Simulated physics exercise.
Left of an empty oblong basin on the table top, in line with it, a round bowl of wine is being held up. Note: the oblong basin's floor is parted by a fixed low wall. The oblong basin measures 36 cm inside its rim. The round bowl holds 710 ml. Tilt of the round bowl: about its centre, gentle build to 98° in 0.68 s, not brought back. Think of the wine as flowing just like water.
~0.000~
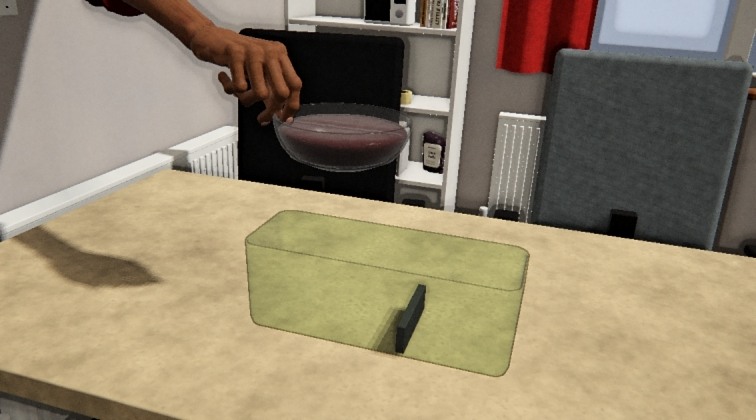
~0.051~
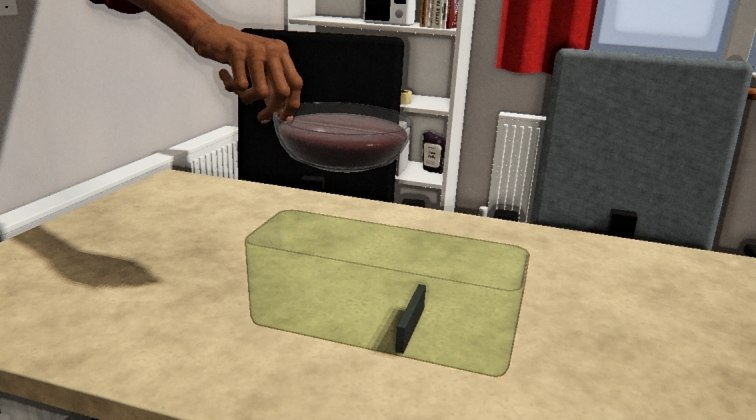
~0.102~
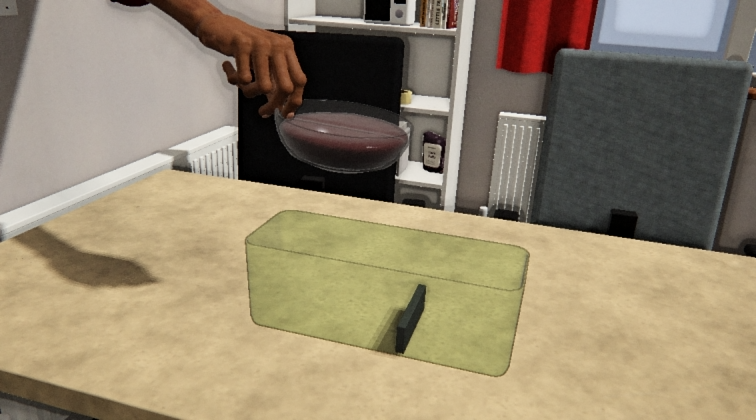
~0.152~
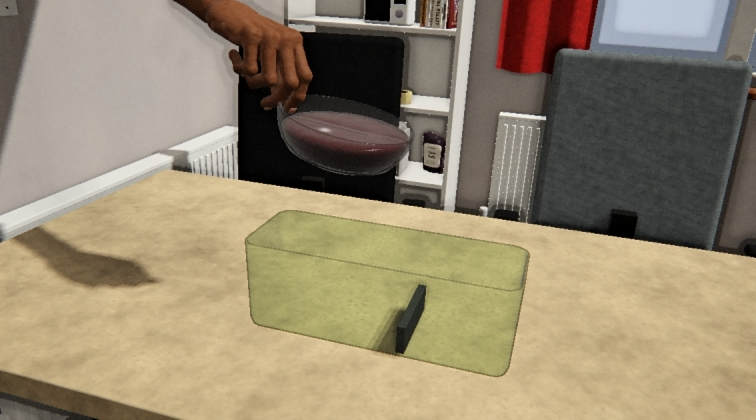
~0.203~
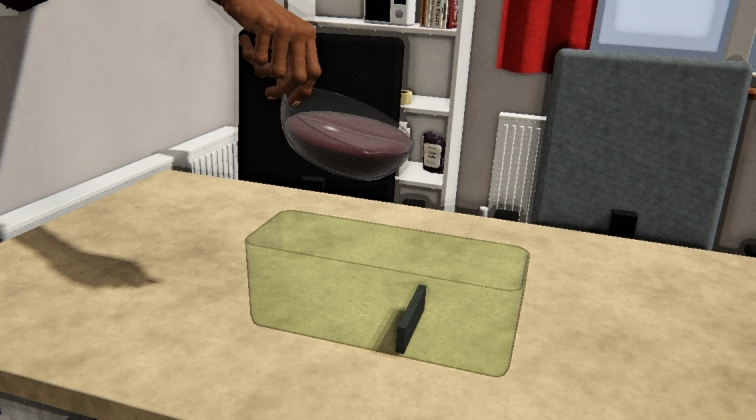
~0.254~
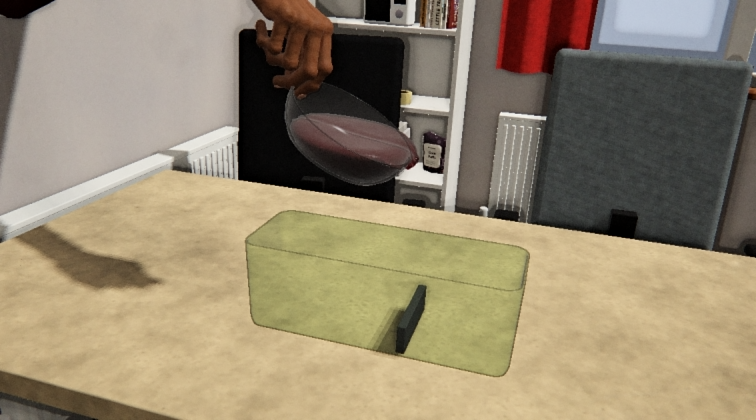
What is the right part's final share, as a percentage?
About 57 per cent.
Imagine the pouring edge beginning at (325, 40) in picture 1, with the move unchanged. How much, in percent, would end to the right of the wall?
Then I'd expect something near 10 per cent.
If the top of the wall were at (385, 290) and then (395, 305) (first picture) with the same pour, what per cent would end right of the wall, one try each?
The first gives near 85 per cent and the second near 70 per cent.
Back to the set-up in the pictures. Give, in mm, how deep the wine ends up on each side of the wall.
Left part: About 10 mm; right part: About 26 mm.
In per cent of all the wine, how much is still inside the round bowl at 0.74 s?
About 1 per cent.
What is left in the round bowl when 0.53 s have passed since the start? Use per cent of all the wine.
About 7 per cent.
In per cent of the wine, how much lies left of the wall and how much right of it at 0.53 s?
Near 1 on the left, 52 on the right.
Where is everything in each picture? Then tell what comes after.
Tilt 0°; pouring edge (410, 126); surface from (286, 121) to (407, 135); the oblong basin's rim runs from (264, 226) to (526, 271); the wall's top is at (412, 306), in the first picture.
Tilt 1°; pouring edge (410, 128); surface from (286, 120) to (407, 135), in the second picture.
Tilt 5°; pouring edge (411, 133); surface from (288, 117) to (408, 138), in the third picture.
Tilt 12°; pouring edge (411, 141); surface from (290, 115) to (409, 141), in the fourth picture.
Tilt 20°; pouring edge (411, 151); surface from (293, 115) to (412, 145); 1 per cent is over the edge, in the fifth picture.
Tilt 30°; pouring edge (408, 163); surface from (298, 116) to (399, 148); 8 per cent is over the edge, in the sixth picture.
After 0.53 s the tilt is 87° and 7 per cent is still to pour, 1 is left of the wall and 51 right of it.
After 0.74 s the tilt is 98° and 1 per cent is still to pour, 22 is left of the wall and 63 right of it.
After 0.95 s the tilt is 98° and 0 per cent is still to pour, 29 is left of the wall and 64 right of it.
After 1.18 s the tilt is 98° and 0 per cent is still to pour, 36 is left of the wall and 57 right of it.
In the end 37 per cent lies left of the wall, 57 right of it and 6 outside.
